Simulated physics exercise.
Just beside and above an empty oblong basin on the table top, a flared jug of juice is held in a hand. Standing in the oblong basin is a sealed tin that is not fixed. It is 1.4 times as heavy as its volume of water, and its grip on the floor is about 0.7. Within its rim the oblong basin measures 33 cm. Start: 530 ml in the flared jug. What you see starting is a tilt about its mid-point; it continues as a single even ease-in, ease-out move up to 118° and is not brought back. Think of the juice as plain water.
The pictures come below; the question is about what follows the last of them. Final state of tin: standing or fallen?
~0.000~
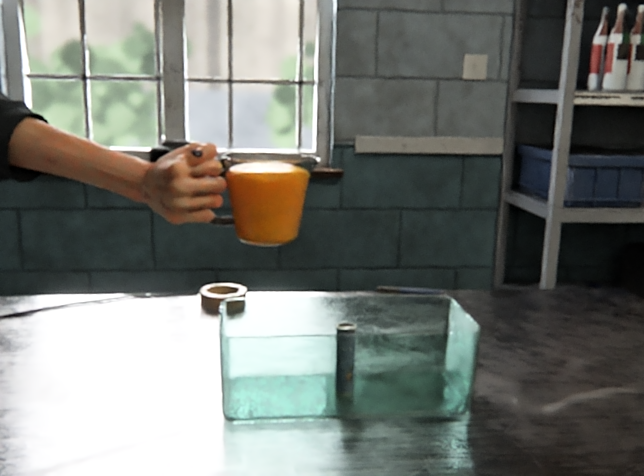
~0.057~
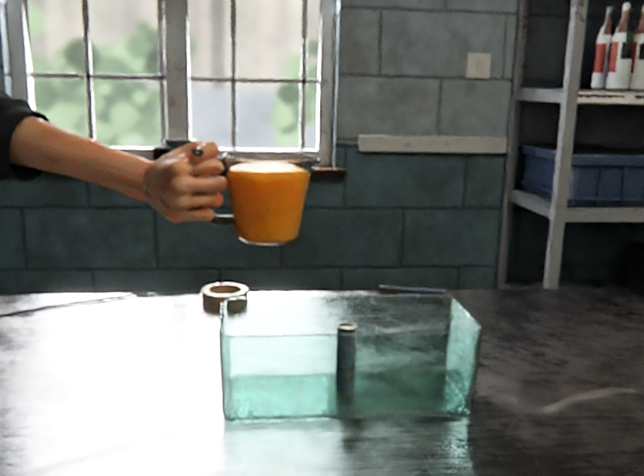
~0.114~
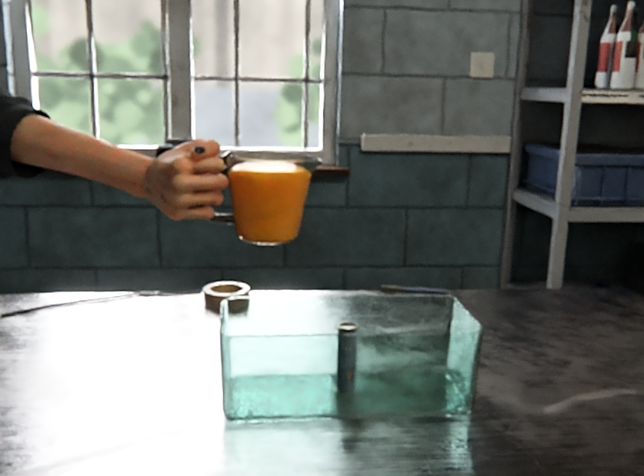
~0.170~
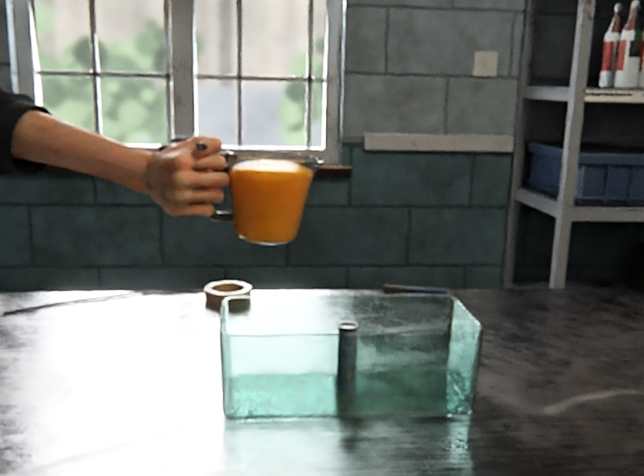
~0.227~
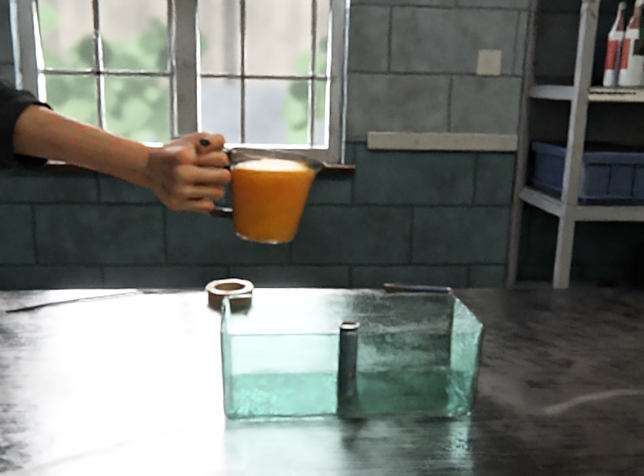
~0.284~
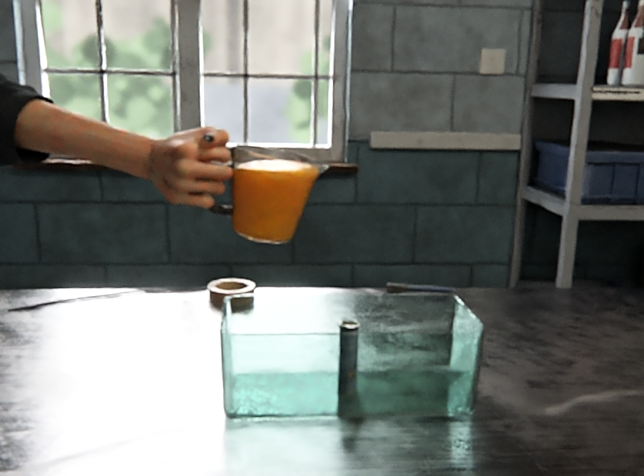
My guess is it's going to stay on its base.
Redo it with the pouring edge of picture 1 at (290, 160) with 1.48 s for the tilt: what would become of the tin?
It tumbles.
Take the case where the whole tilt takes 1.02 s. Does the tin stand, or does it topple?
Result: Tin upright.
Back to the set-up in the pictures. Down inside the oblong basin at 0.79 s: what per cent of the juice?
About 10%.
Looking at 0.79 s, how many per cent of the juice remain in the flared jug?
Close to 68 percent of the liquid remains at that time.
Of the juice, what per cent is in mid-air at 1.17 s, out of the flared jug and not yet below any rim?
12 per cent or so.
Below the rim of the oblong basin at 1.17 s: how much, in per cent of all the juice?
About 80 per cent.
After 0.79 s the tilt is 66° and 68 per cent is still to pour; the tin stands where it began.
After 1.17 s the tilt is 105° and 8 per cent is still to pour; the tin stands where it began.
After 1.56 s the tilt is 118° and 0 per cent is still to pour; the tin stands where it began.
After 1.98 s the tilt is 118° and 0 per cent is still to pour; the tin stands where it began.
In the end the tin stands where it began.
